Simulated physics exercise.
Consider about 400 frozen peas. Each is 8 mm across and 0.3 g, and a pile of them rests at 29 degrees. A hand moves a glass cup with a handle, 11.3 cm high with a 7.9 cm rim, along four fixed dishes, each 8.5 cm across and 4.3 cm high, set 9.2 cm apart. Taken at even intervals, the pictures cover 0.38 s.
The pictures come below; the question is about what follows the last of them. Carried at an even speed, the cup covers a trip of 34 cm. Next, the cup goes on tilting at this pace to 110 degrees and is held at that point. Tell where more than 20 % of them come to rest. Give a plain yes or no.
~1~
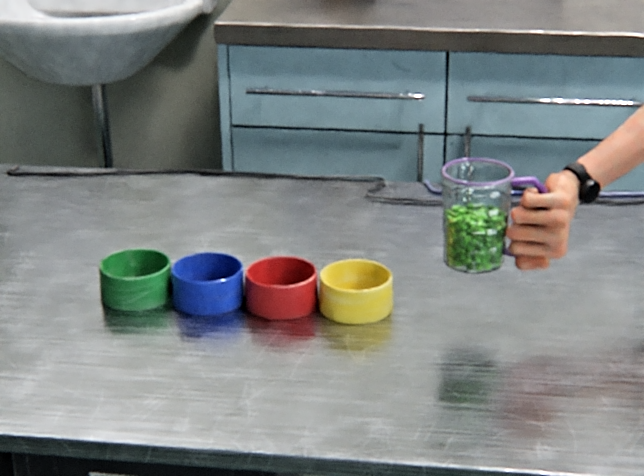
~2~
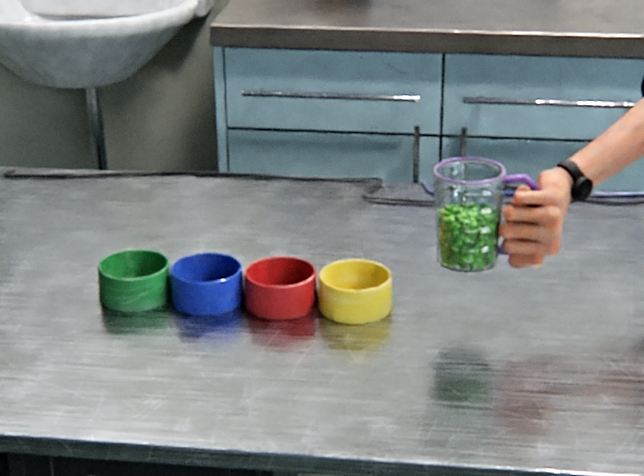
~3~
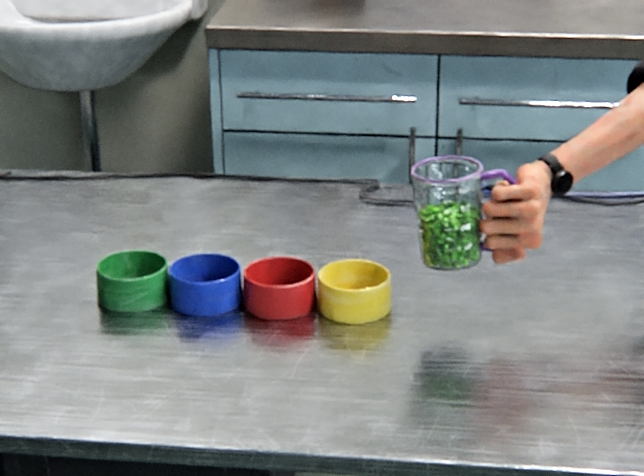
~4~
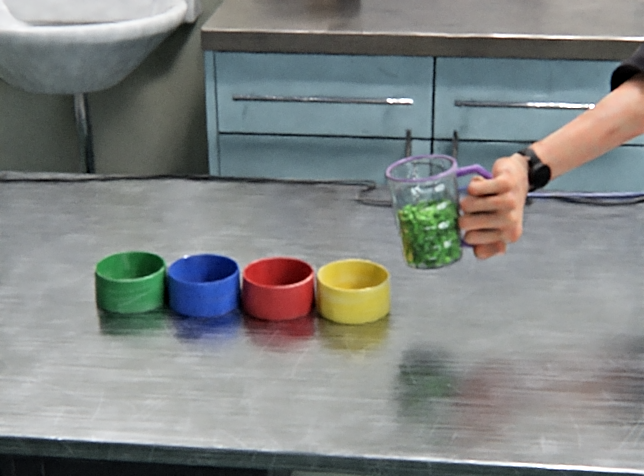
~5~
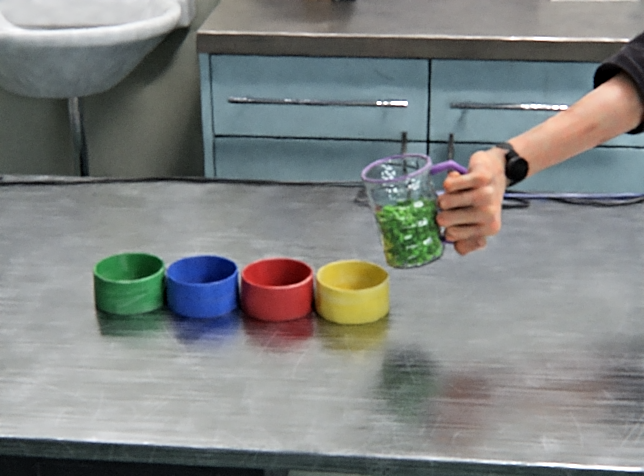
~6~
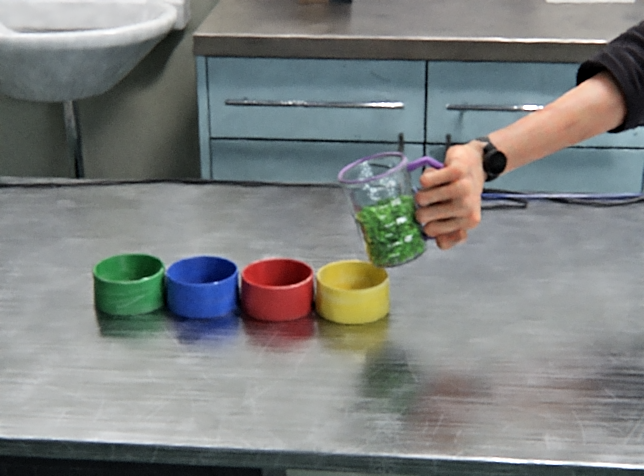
Red - no, blue - no, green - yes, yellow - no, counter - no.
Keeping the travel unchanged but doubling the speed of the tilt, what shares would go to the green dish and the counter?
In the green dish 90; on the counter 10.
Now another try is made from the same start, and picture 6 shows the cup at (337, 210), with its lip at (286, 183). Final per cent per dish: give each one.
Then red 0, blue 0, green 100, and yellow 0.
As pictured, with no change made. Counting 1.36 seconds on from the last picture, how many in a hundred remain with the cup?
Reading: Approx. 100 %.
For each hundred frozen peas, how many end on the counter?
The figure is about 0 percent.
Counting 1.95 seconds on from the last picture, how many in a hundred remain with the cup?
About 45 per cent.
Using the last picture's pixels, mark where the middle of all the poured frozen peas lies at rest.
(129, 277).
Then, 0.82 s after the last picture, tilt 60 degrees; cup holds 100 %.
Then, 1.36 s after the last picture, tilt 89 degrees; cup holds 100 %.
Then, 1.95 s after the last picture, tilt 110 degrees; cup holds 45 %, green 55 %.
In the end, red 0 %, blue 0 %, green 100 %, yellow 0 %, counter 0 %.
